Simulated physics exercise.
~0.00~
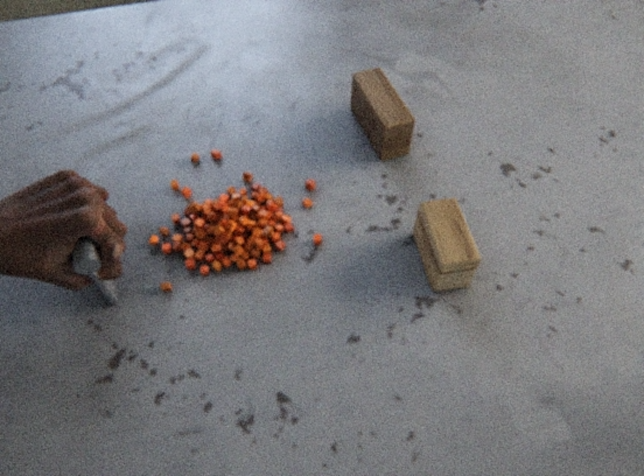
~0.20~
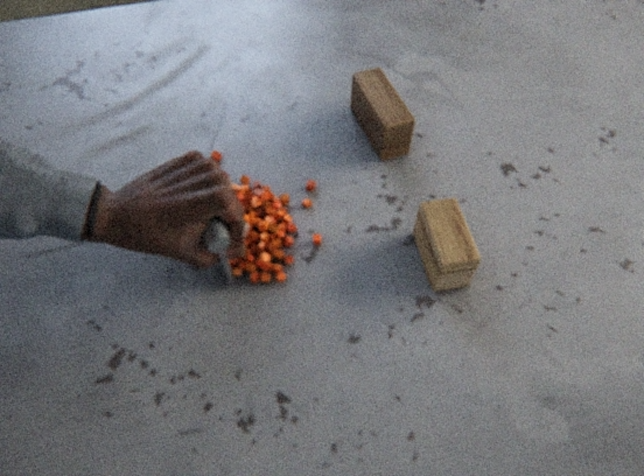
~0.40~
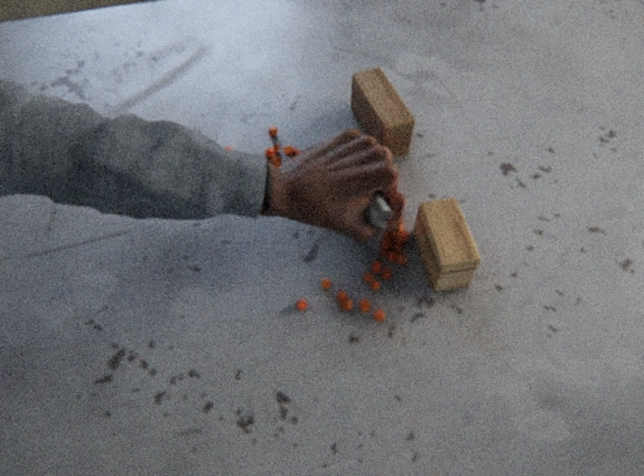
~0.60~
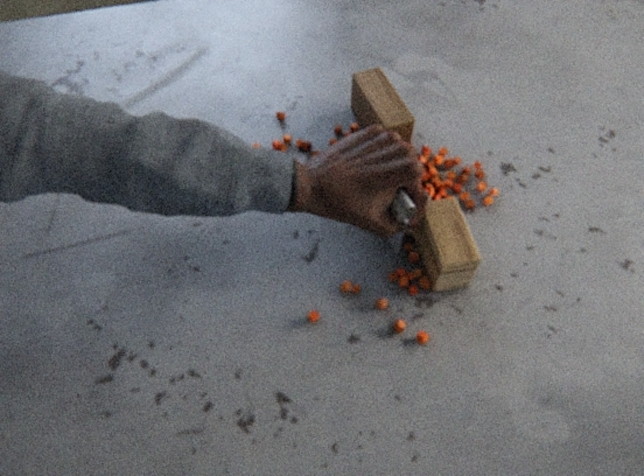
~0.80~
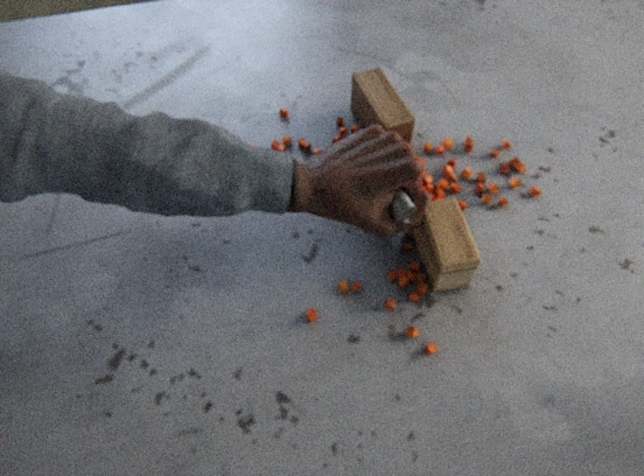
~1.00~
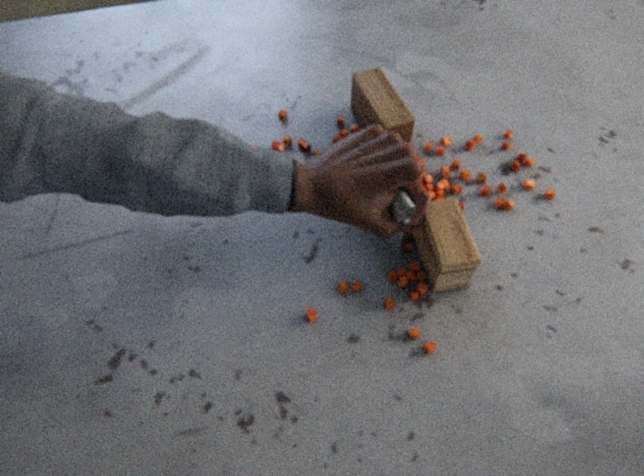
On a grey surface, a hand scrapes carrot cubes right, some passing between two wooden blocks.
